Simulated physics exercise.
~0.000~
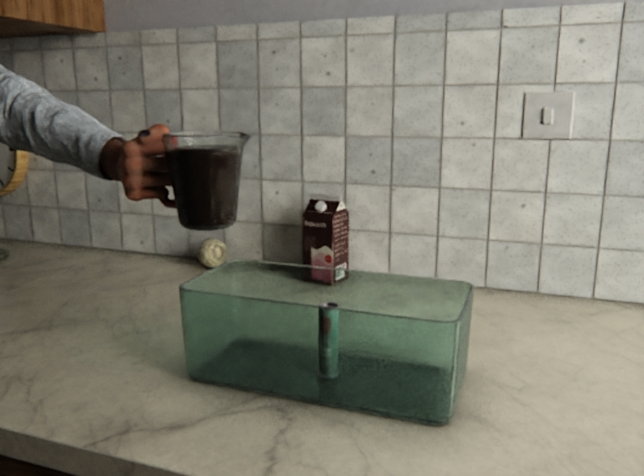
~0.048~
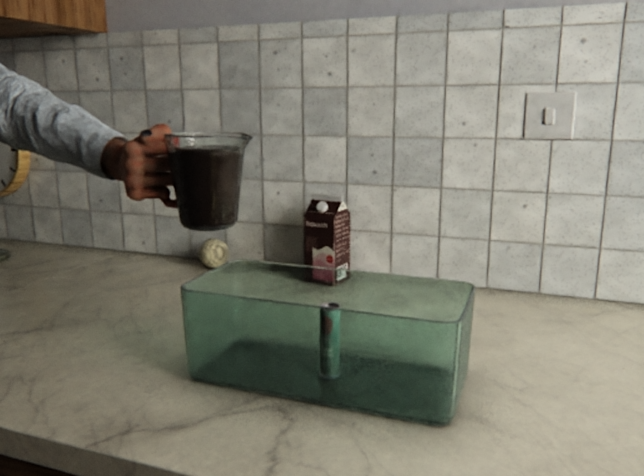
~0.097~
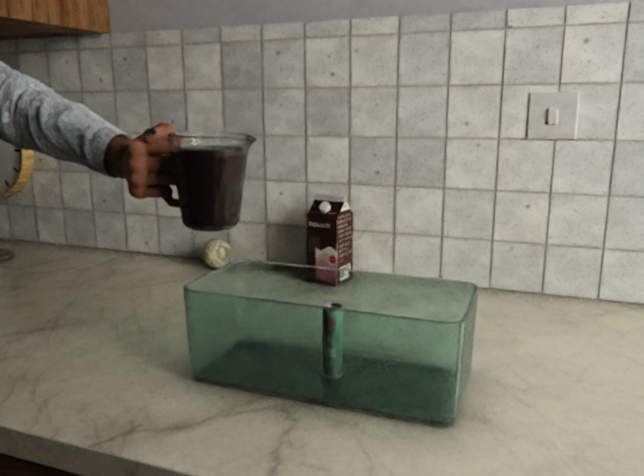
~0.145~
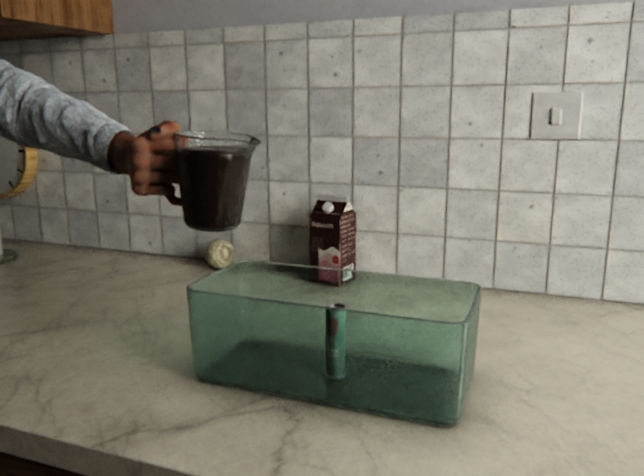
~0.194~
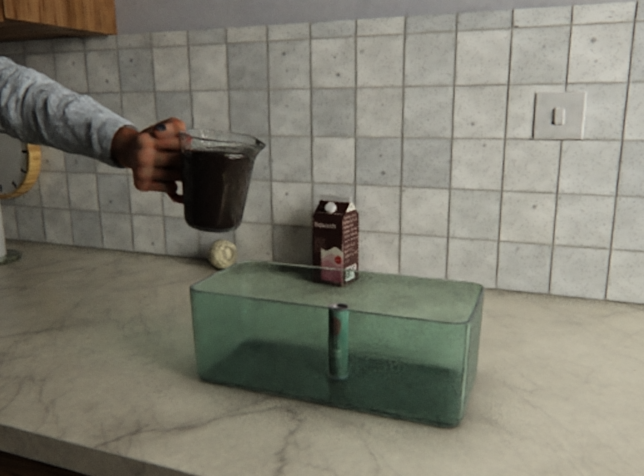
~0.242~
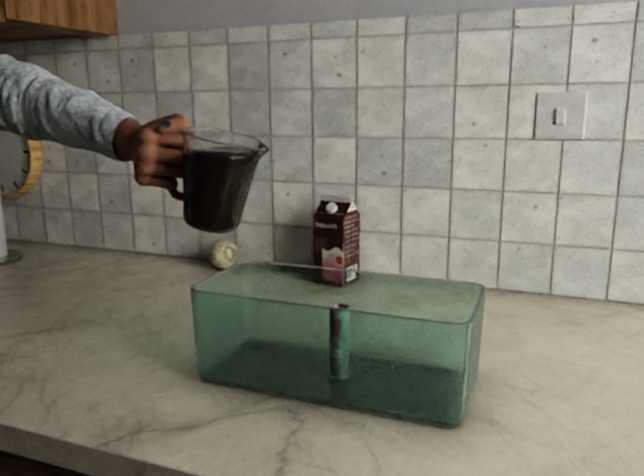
On a marble kitchen counter, a hand holding a glass jug of dark liquid slowly tilting it right beside a green basin.
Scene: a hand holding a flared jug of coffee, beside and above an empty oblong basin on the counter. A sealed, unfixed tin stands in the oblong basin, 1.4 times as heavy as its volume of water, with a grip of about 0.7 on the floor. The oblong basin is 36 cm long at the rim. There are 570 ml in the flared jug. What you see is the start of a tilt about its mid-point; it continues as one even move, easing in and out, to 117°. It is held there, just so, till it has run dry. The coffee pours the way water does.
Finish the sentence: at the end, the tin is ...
Standing on its base.
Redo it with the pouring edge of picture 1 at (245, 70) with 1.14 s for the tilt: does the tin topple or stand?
Result: Tin tipped over.
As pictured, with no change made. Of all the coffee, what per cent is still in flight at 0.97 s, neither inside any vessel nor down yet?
Around 14 percent of the liquid.
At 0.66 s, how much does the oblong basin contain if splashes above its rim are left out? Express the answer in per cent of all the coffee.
I'd estimate some 9 percent of the liquid.
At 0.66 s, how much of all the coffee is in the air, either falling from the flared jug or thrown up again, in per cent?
Some 18 per cent, I reckon.
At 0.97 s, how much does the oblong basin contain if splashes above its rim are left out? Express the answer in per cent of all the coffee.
Some 74 percent.
Then, 0.66 s in, the tilt is 73° and 72 per cent is still to pour; the tin stands where it began.
Then, 0.97 s in, the tilt is 111° and 12 per cent is still to pour; the tin leans 7°.
Then, 1.29 s in, the tilt is 117° and 0 per cent is still to pour; the tin leans 5°.
Then, 1.64 s in, the tilt is 117° and 0 per cent is still to pour; the tin stands 1 cm from where it began.
Finally, the tin stands 1 cm from where it began.
